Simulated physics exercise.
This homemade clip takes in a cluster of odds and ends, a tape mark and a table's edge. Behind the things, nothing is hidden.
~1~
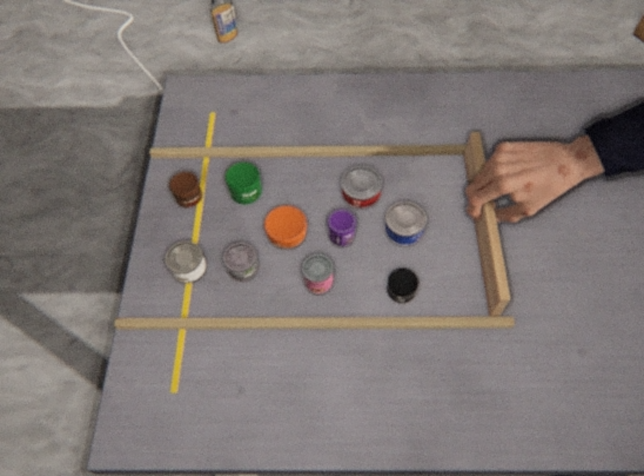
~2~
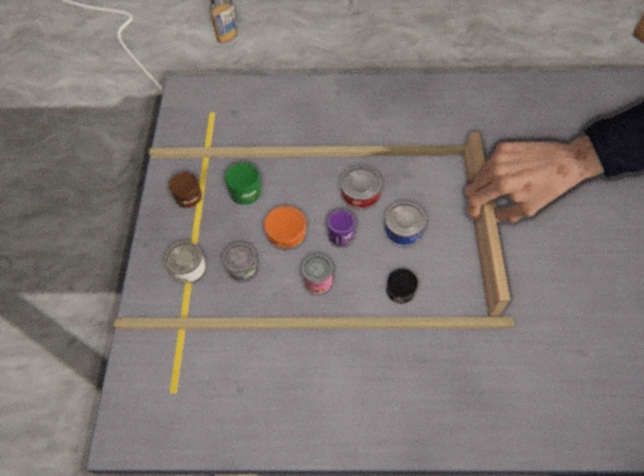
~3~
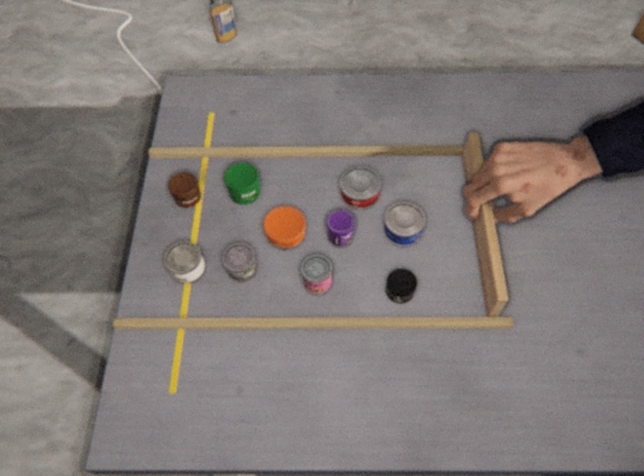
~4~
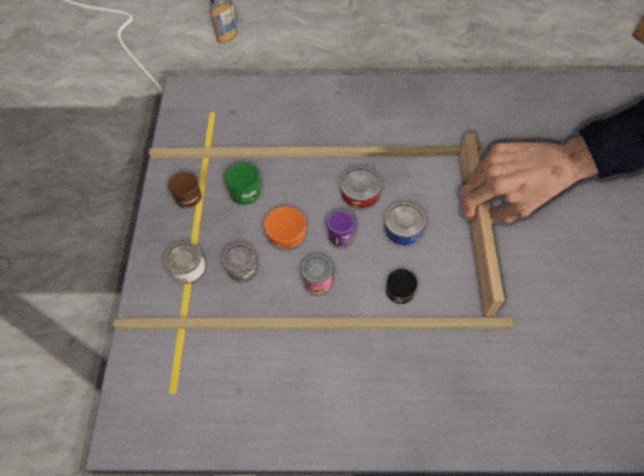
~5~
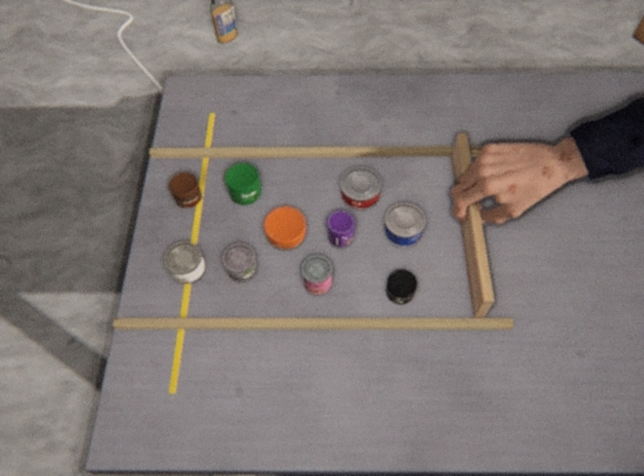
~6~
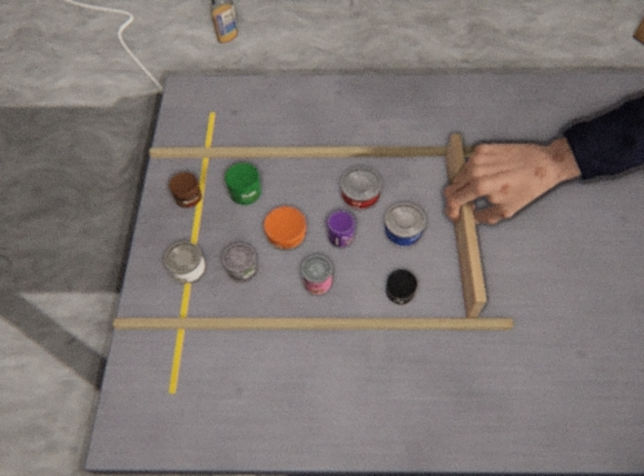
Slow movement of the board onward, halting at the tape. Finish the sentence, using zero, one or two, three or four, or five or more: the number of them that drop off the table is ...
The number that drop off the table is one or two.
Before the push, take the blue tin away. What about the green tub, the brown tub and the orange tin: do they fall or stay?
Green tub: Still there; brown tub: Over the edge; orange tin: Still there.
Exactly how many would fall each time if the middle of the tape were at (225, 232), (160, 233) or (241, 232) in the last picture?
Going through each try, you'd get 0, 6 and 0.
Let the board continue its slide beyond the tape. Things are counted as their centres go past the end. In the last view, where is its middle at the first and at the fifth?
(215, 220), then (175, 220).
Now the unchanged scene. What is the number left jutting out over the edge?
Tally: 2.
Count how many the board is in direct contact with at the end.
Contact count: 4.
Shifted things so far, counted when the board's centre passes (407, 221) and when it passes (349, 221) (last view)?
Tally at point one: 2; at point two: 6.
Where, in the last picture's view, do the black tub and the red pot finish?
The black tub comes to rest close to (168, 303), while the red pot rests close to (181, 183).
Soon after, none off yet; brown tub at rest near (186, 190); white pot at rest near (186, 263); green tub at rest near (244, 184).
Then, none off yet; brown tub at rest near (186, 190); white pot at rest near (186, 263); green tub moved a little near (225, 184).
At rest, the number that fall off is one or two; fallen, white pot and brown tub.
